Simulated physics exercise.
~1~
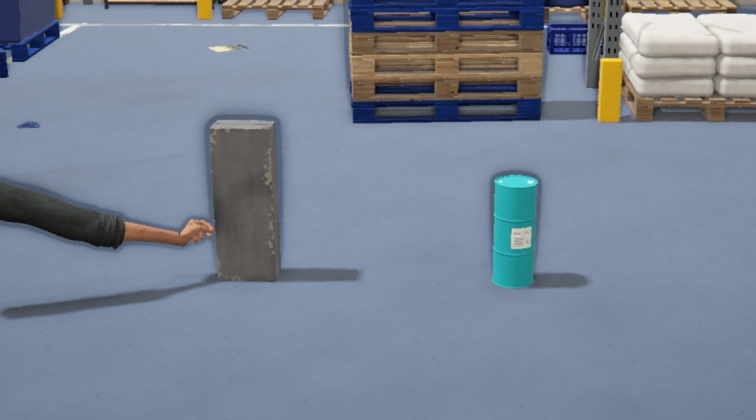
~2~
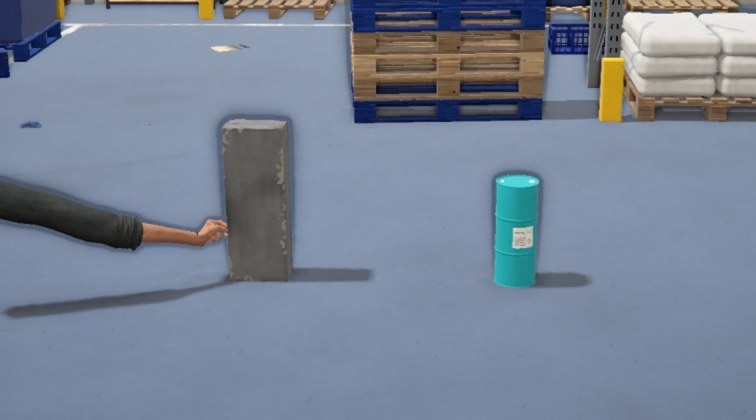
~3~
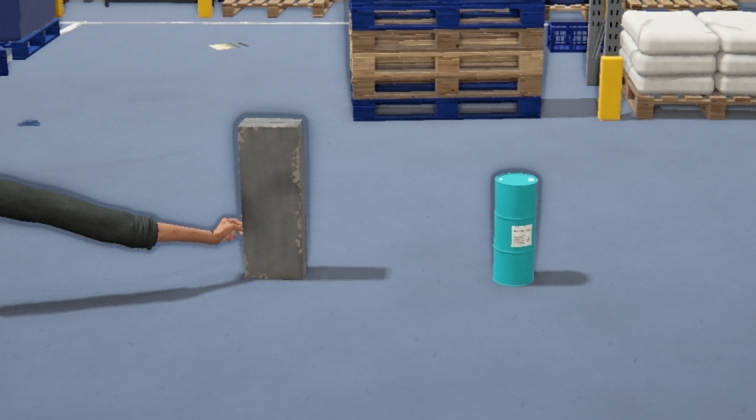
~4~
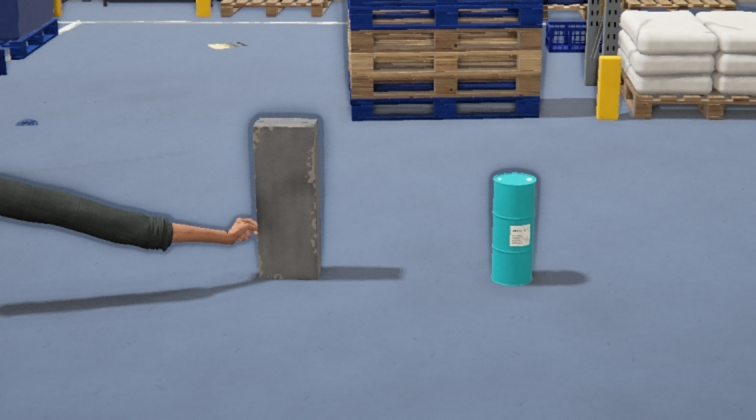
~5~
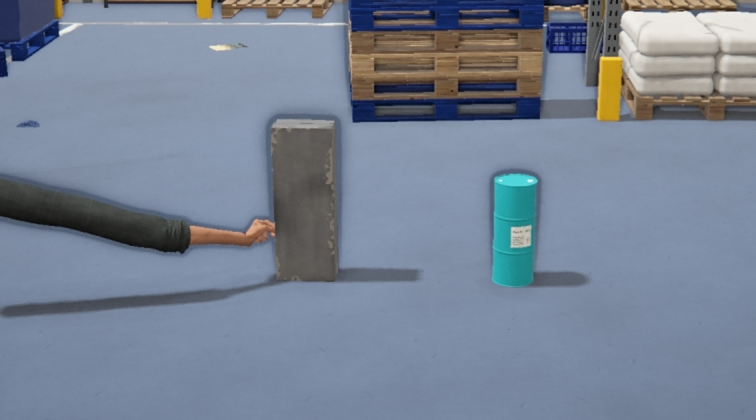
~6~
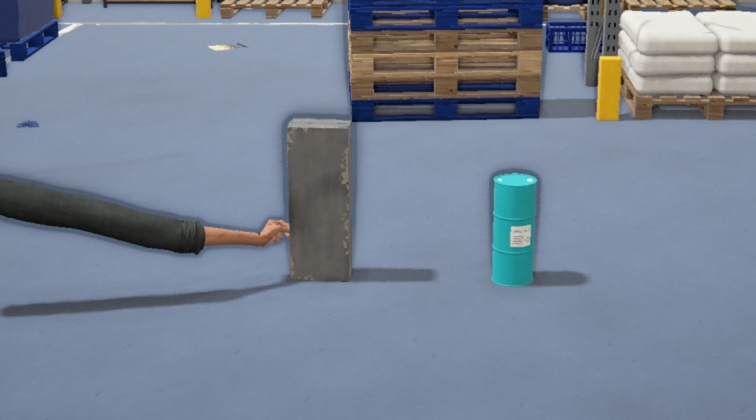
At the start, a tall grey box stands upright on a blue warehouse floor, with a hand in a dark sleeve reaching in from the left against its side. A shorter turquoise canister stands apart to the right, with stacked pallets and white sacks behind. The hand pushes low on the box, and the box slides steadily to the right without tipping. The arm stretches further in as the box moves closer to the canister. By the end, the box is still upright, a gap remains between the two, and the canister stays in its place.
